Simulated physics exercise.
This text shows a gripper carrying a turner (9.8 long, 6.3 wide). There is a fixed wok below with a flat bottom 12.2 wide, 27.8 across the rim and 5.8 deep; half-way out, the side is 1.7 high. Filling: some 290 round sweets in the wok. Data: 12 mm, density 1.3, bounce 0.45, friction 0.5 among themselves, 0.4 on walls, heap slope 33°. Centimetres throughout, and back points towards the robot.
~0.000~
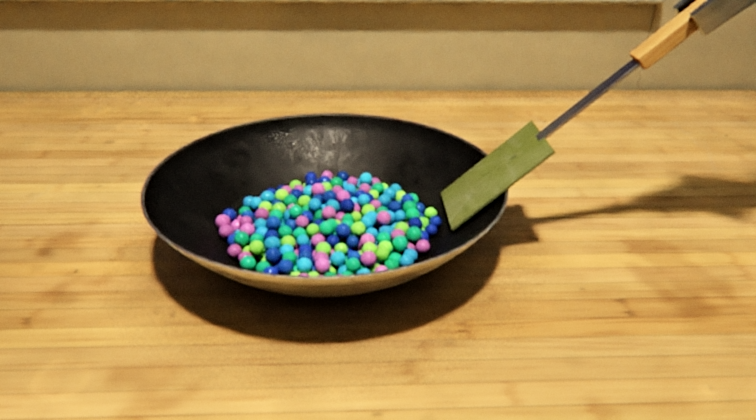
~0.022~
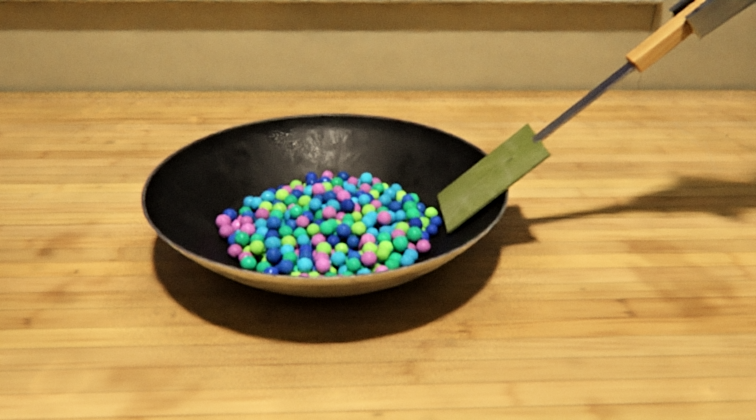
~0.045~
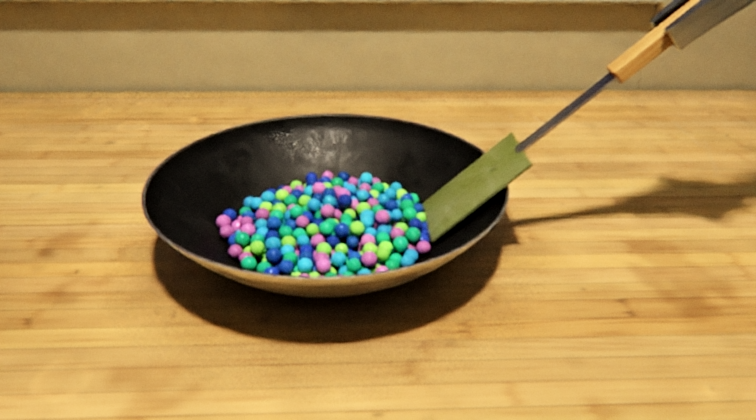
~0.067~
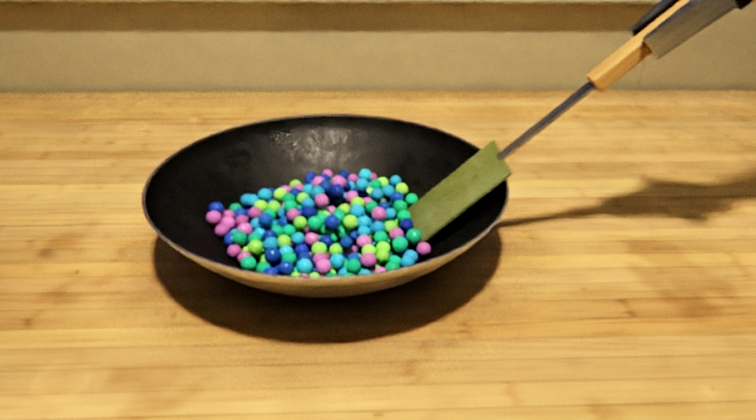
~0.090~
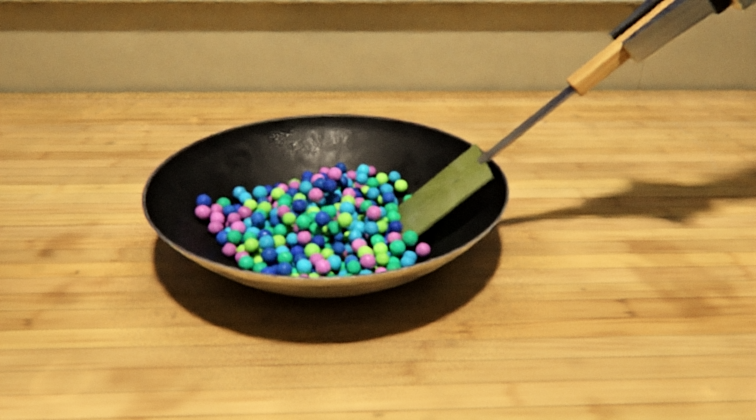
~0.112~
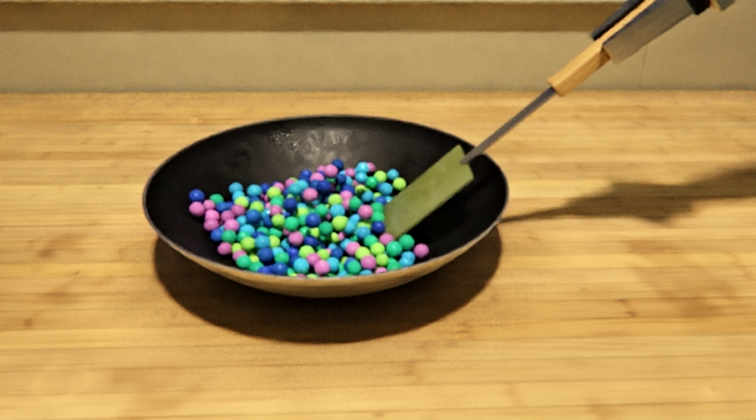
On a wooden counter, a robot gripper lowered a green turner into a black wok of small colourful round sweets and pushed it leftward through the heap, nudging some of them to the left.
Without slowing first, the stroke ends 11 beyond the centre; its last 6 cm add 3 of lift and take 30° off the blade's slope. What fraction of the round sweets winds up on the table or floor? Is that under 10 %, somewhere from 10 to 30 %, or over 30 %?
It is from 10 to 30 %.
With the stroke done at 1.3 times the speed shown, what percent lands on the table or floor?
I'd put it at about 25 per cent.
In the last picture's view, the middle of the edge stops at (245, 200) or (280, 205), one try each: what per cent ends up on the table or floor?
Respectively about 0 and 0 percent end on the table or floor.
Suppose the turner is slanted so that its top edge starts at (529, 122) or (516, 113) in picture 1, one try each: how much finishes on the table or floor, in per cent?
About 20 and 20 per cent.
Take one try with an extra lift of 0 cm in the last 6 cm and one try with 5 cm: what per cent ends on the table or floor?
First try around 10 percent, second try around 15 percent.
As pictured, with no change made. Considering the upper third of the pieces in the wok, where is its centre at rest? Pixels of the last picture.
About (268, 213).
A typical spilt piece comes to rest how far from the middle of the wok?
Roughly 24 cm from the middle.
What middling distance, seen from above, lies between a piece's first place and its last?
Roughly 3 cm.
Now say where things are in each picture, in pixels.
The turner top edge at (543, 135), sloping 43°; upper third of the load around (331, 217), from x 225 to 435, top at y 175; 288 in the wok, in the first frame.
The turner top edge at (539, 138), sloping 43°; upper third of the load around (331, 218), from x 225 to 435, top at y 175, in the second frame.
The turner top edge at (522, 148), sloping 43°; upper third of the load around (337, 216), from x 225 to 425, top at y 175, in the third frame.
The turner top edge at (503, 156), sloping 43°; upper third of the load around (329, 214), from x 215 to 425, top at y 175, in the fourth frame.
The turner top edge at (484, 159), sloping 43°; upper third of the load around (314, 212), from x 205 to 425, top at y 170, in the fifth frame.
The turner top edge at (466, 161), sloping 43°; upper third of the load around (304, 212), from x 195 to 420, top at y 165; 288 in the wok, in the sixth frame.
After 0.19 s, sloping 43°, highest piece 5 above the table; 288 in the wok.
After 0.28 s, sloping 33°, highest piece 6 above the table; 288 in the wok.
After 0.52 s, sloping 13°, highest piece 7 above the table; 223 in the wok, 49 on the table or floor, 16 on the blade or in flight.
After 1.57 s, sloping 13°, highest piece 4 above the table; 223 in the wok, 65 on the table or floor.
In the end, 223 in the wok, 65 on the table or floor. That is 23 % on the table or floor.
